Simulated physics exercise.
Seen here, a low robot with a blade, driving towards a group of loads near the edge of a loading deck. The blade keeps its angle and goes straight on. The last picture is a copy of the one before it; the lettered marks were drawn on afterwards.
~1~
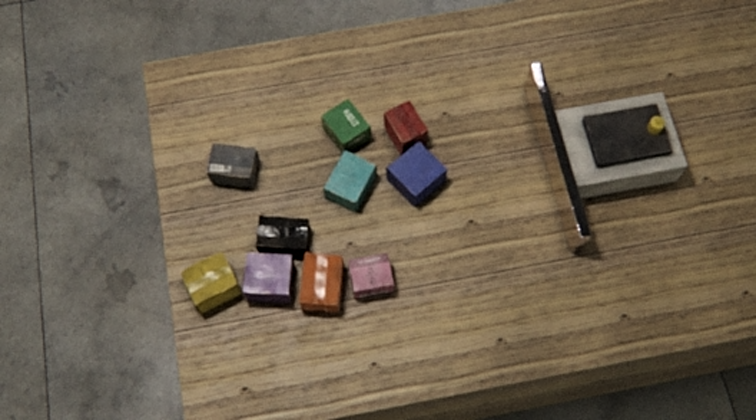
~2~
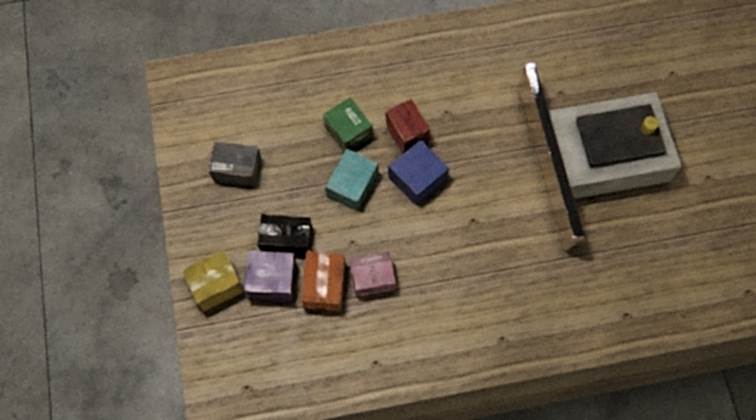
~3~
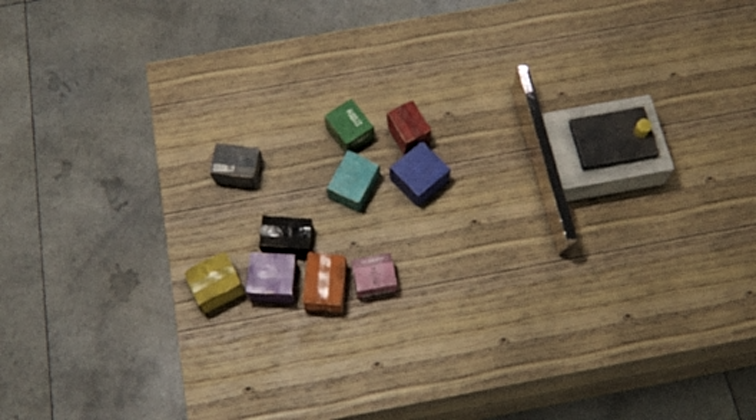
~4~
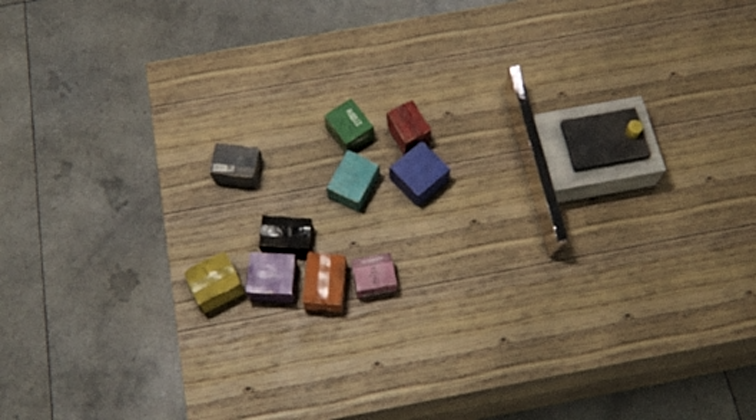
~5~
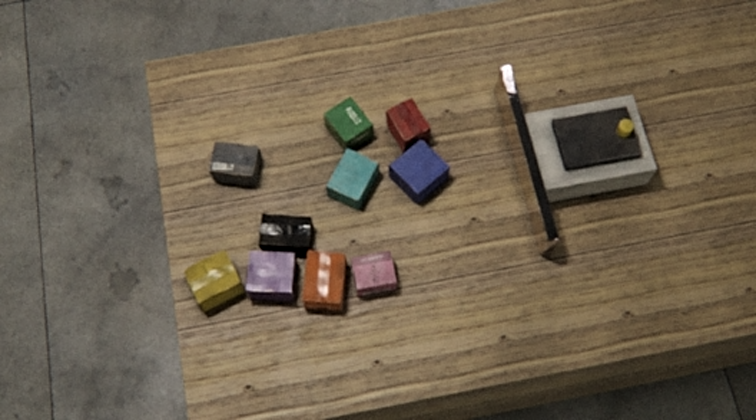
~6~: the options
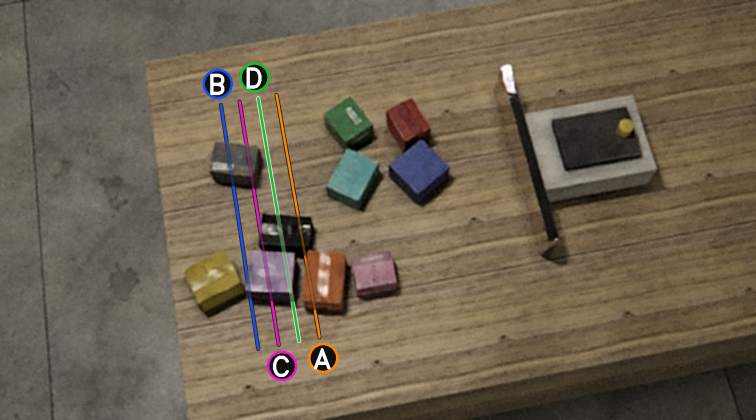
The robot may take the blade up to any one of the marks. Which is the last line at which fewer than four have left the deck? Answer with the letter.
B.
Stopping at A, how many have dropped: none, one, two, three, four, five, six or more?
By then, one.
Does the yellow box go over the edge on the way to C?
Yes.
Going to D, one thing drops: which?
The yellow box goes over.
On the marked copy, A at (297, 210); B at (239, 221); C at (258, 217); D at (278, 214).
With B. Early on, robot (488, 157); red box (391, 127); turquoise crate (343, 177).
Further on, robot (385, 176); yellow box (184, 287); purple crate (231, 288).
At the end, robot (302, 191); yellow box over the edge; purple crate over the edge; three fallen.
As for the rest, A is within the limit but short; C is within the limit but short; D is within the limit but short.
